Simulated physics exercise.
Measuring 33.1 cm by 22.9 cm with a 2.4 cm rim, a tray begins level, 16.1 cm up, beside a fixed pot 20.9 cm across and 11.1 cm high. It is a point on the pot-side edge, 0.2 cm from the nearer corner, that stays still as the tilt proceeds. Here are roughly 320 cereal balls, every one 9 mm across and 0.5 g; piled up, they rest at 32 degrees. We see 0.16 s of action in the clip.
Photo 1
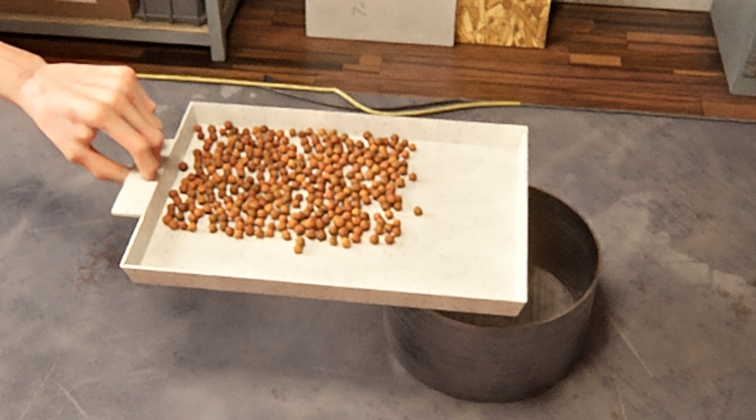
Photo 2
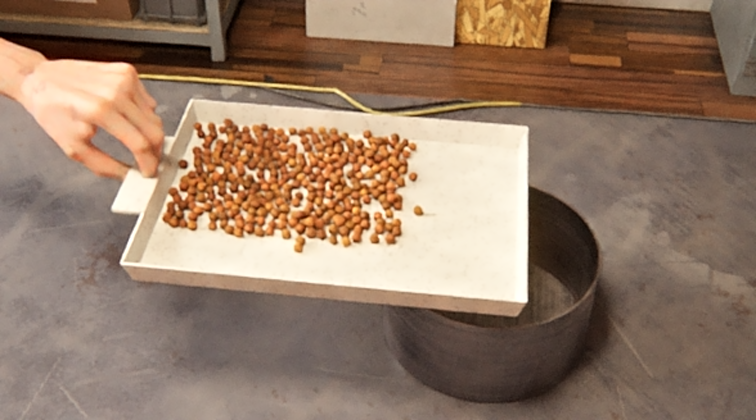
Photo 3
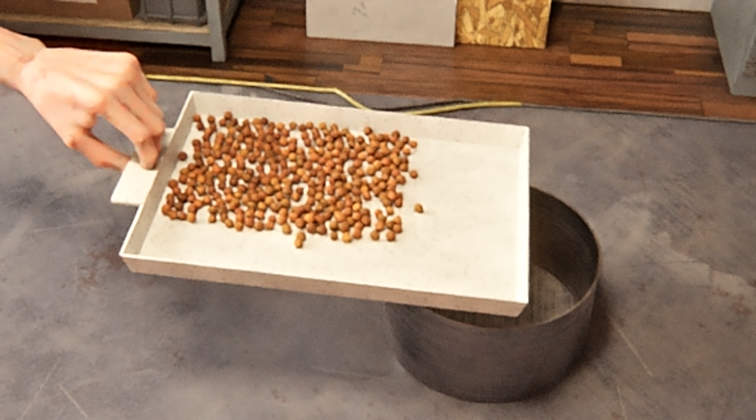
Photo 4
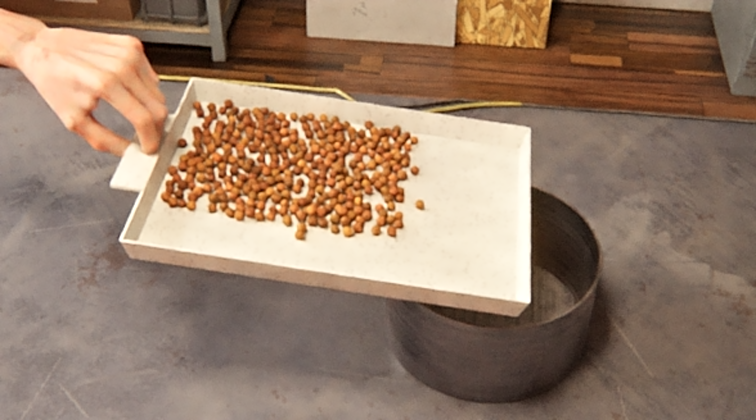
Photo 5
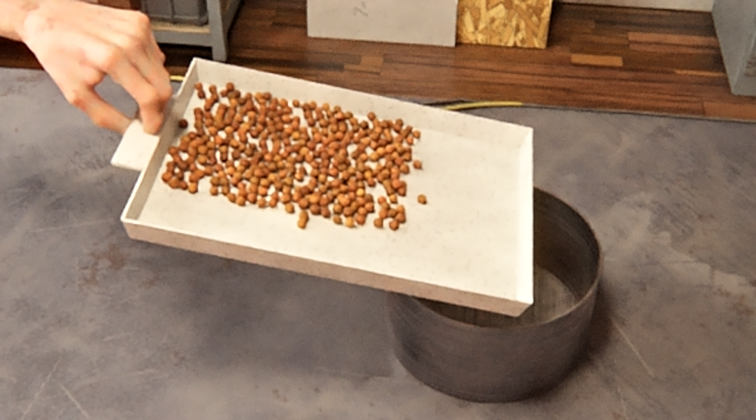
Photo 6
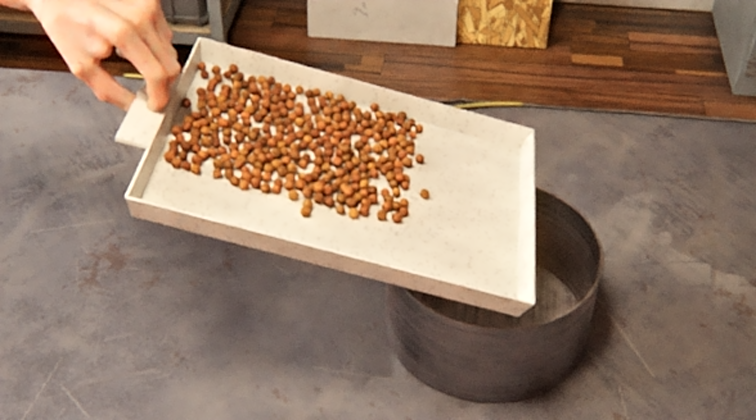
Hand raising the left end of a white tray of small brown balls, tilting it rightward above a dark round pot.
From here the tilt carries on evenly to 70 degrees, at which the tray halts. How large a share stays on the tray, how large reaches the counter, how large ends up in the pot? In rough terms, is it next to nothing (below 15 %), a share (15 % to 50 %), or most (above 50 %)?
One by one: Tray: Expect a moderate portion; counter: Expect a moderate portion; pot: Expect a moderate portion.
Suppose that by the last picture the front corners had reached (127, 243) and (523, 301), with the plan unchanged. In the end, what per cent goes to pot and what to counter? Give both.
Pot 0 % / counter 75 %.
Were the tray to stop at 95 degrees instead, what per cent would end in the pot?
Estimated share: About 55 %.
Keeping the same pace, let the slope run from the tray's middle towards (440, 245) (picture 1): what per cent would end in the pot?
Something like 0 per cent of the pieces.
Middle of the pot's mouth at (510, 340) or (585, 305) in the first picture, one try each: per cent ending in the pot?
About 10 and 40 per cent.
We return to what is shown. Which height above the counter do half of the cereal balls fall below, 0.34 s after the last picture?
Some 26 cm above the counter.
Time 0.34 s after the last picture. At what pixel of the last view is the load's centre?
Approx. (474, 112).
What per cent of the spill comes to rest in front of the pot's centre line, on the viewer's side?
About 40 per cent.
Then, 0.20 s after the last picture, tilt 43 degrees; the tray holds 100 %, the pot 0 %.
Then, 0.34 s after the last picture, tilt 63 degrees; the tray holds 100 %, the pot 0 %.
Then, 0.60 s after the last picture, tilt 70 degrees; the tray holds 30 %, the pot 25 %.
In the end, tray 30 %, counter 40 %, pot 25 %.
